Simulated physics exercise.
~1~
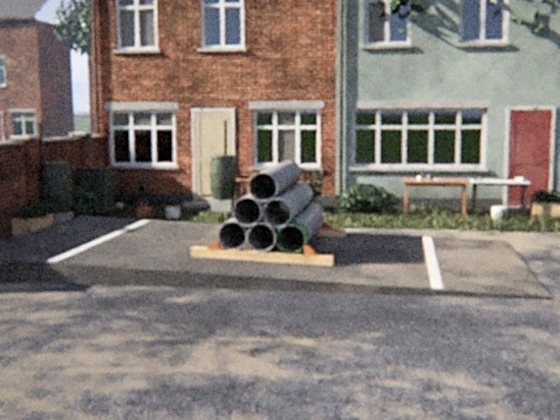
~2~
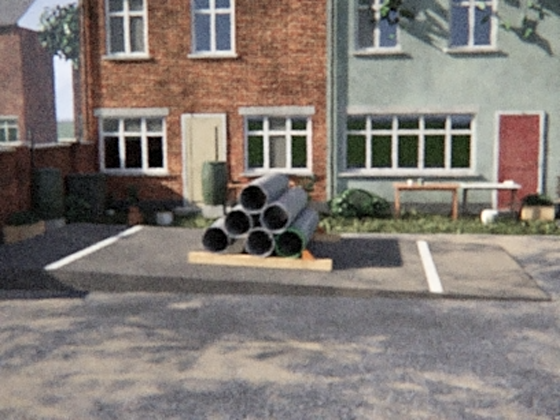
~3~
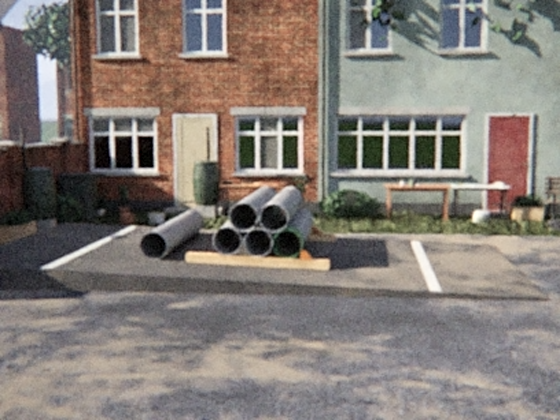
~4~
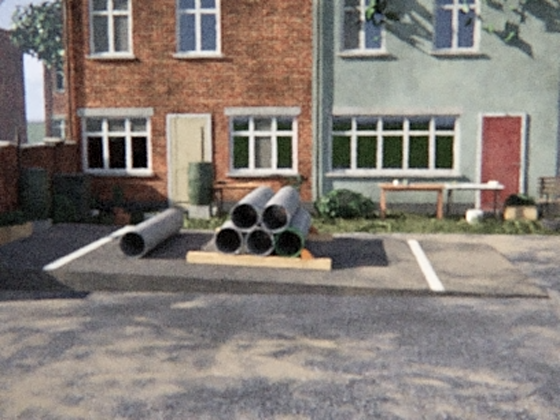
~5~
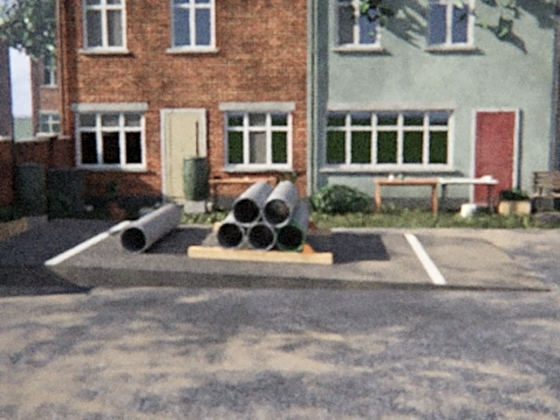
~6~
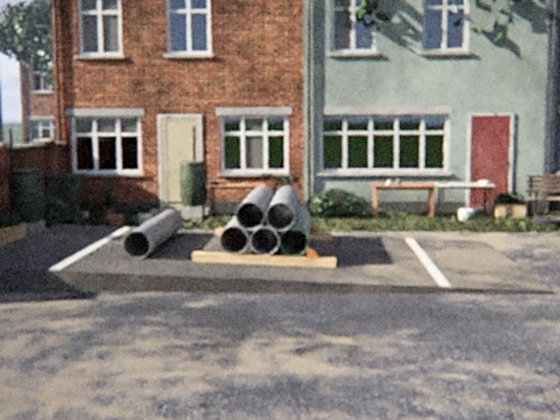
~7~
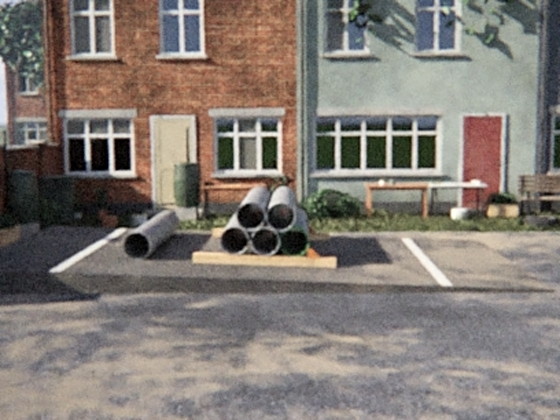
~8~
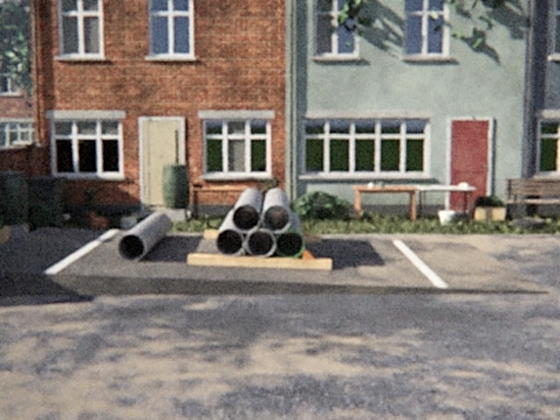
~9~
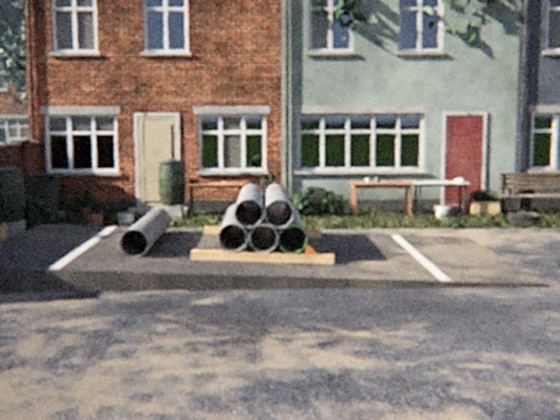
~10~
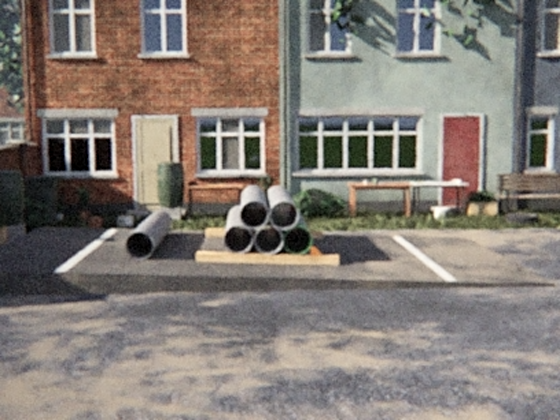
In the video, six pipes are stacked on timber bearers in front of brick and green houses as the camera drifts sideways; the top one shifts left and one rolls off, stopping near the left white line, while the green pipe stays on the timbers.
